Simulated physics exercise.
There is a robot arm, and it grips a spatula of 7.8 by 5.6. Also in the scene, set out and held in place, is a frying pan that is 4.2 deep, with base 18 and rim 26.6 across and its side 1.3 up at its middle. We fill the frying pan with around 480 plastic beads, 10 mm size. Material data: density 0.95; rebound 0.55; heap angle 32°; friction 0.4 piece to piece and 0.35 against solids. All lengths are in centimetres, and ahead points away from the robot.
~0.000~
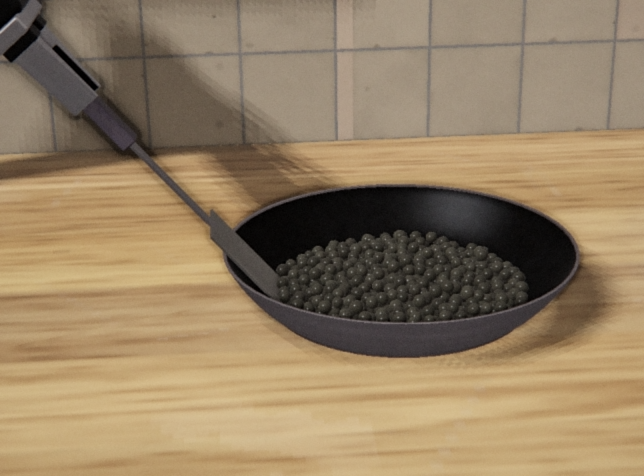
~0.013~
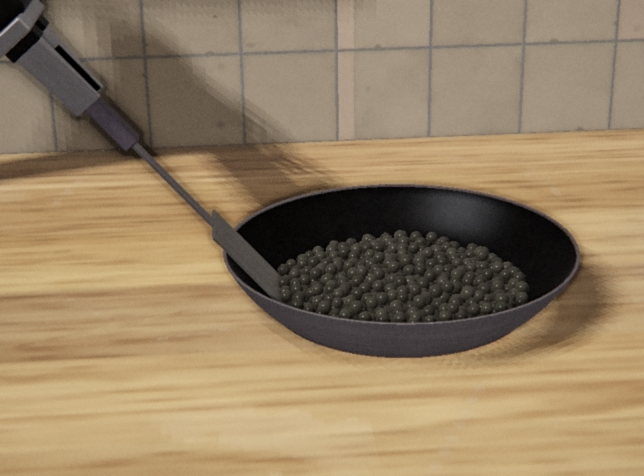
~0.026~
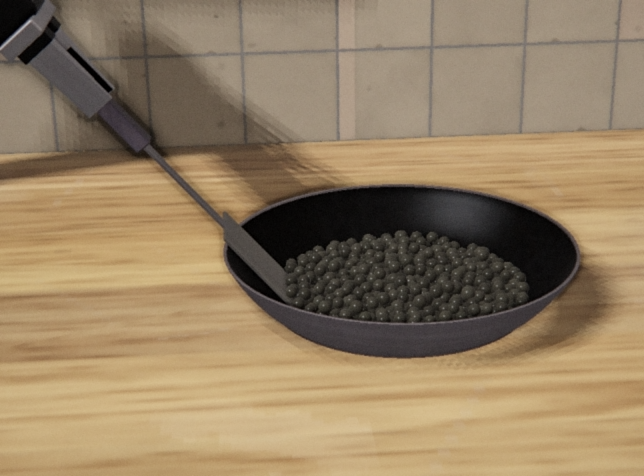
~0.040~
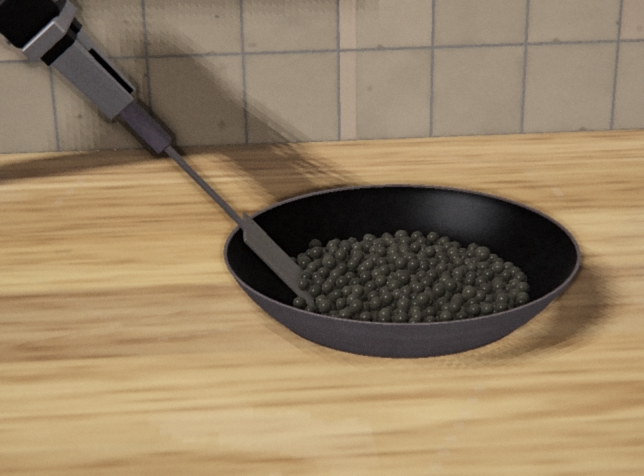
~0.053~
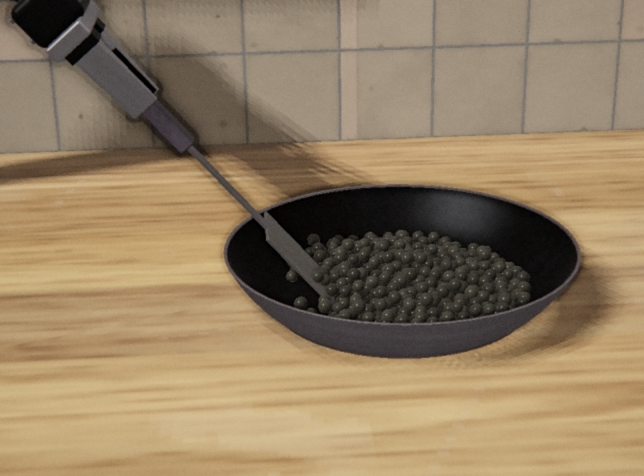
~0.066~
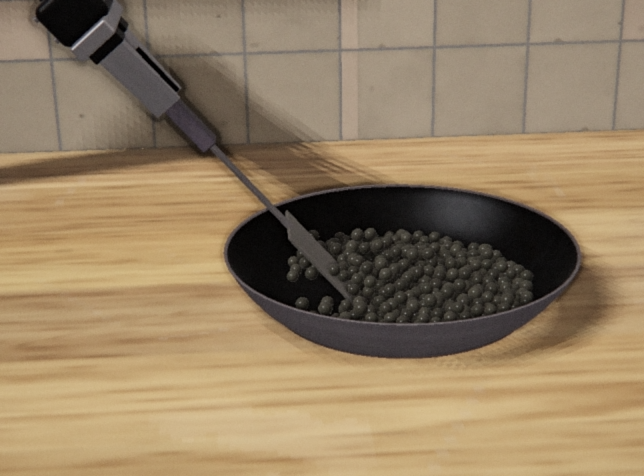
Robot arm lowering a spatula into a black frying pan of dark beads, then pushing it rightward through the pile.
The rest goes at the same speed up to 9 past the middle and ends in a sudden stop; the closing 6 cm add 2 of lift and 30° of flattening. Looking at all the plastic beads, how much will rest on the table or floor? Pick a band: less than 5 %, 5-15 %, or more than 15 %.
It falls in the band 5-15 %.
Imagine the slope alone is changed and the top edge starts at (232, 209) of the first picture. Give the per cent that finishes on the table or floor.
About 10 per cent.
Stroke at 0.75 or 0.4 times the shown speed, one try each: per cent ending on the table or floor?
Roughly 5 % and roughly 0 %.
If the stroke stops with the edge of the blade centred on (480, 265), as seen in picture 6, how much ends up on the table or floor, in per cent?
Roughly 0 per cent, I'd say.
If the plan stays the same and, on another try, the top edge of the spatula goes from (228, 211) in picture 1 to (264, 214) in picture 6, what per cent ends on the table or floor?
I'd put it at roughly 0 per cent.
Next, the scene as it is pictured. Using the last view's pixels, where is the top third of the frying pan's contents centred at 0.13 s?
The middle lies somewhere about (454, 266).
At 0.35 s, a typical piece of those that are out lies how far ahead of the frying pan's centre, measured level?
It sits close to 18 cm ahead of the middle.
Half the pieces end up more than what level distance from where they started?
Some 3 cm.
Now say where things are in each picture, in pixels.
The first frame shows spatula top edge at (211, 223), sloping 50°; upper third of the load around (399, 277), from x 285 to 520, top at y 235; 479 in the frying pan.
The second frame shows spatula top edge at (213, 223), sloping 50°; upper third of the load around (399, 277), from x 285 to 520, top at y 235.
The third frame shows spatula top edge at (224, 225), sloping 50°; upper third of the load around (394, 278), from x 290 to 525, top at y 235.
The fourth frame shows spatula top edge at (244, 226), sloping 50°; upper third of the load around (390, 276), from x 290 to 525, top at y 235.
The fifth frame shows spatula top edge at (266, 225), sloping 50°; upper third of the load around (388, 273), from x 290 to 525, top at y 235.
The sixth frame shows spatula top edge at (288, 224), sloping 50°; upper third of the load around (393, 270), from x 295 to 525, top at y 235; 479 in the frying pan.
After 0.10 s, sloping 50°, highest piece 6 above the table; 479 in the frying pan.
After 0.13 s, sloping 42°, highest piece 7 above the table; 479 in the frying pan.
After 0.35 s, sloping 20°, highest piece 6 above the table; 441 in the frying pan, 34 on the table or floor, 4 on the blade or in flight.
After 1.40 s, sloping 20°, highest piece 4 above the table; 441 in the frying pan, 38 on the table or floor.
At rest, 441 in the frying pan, 38 on the table or floor. That is 8 % on the table or floor.
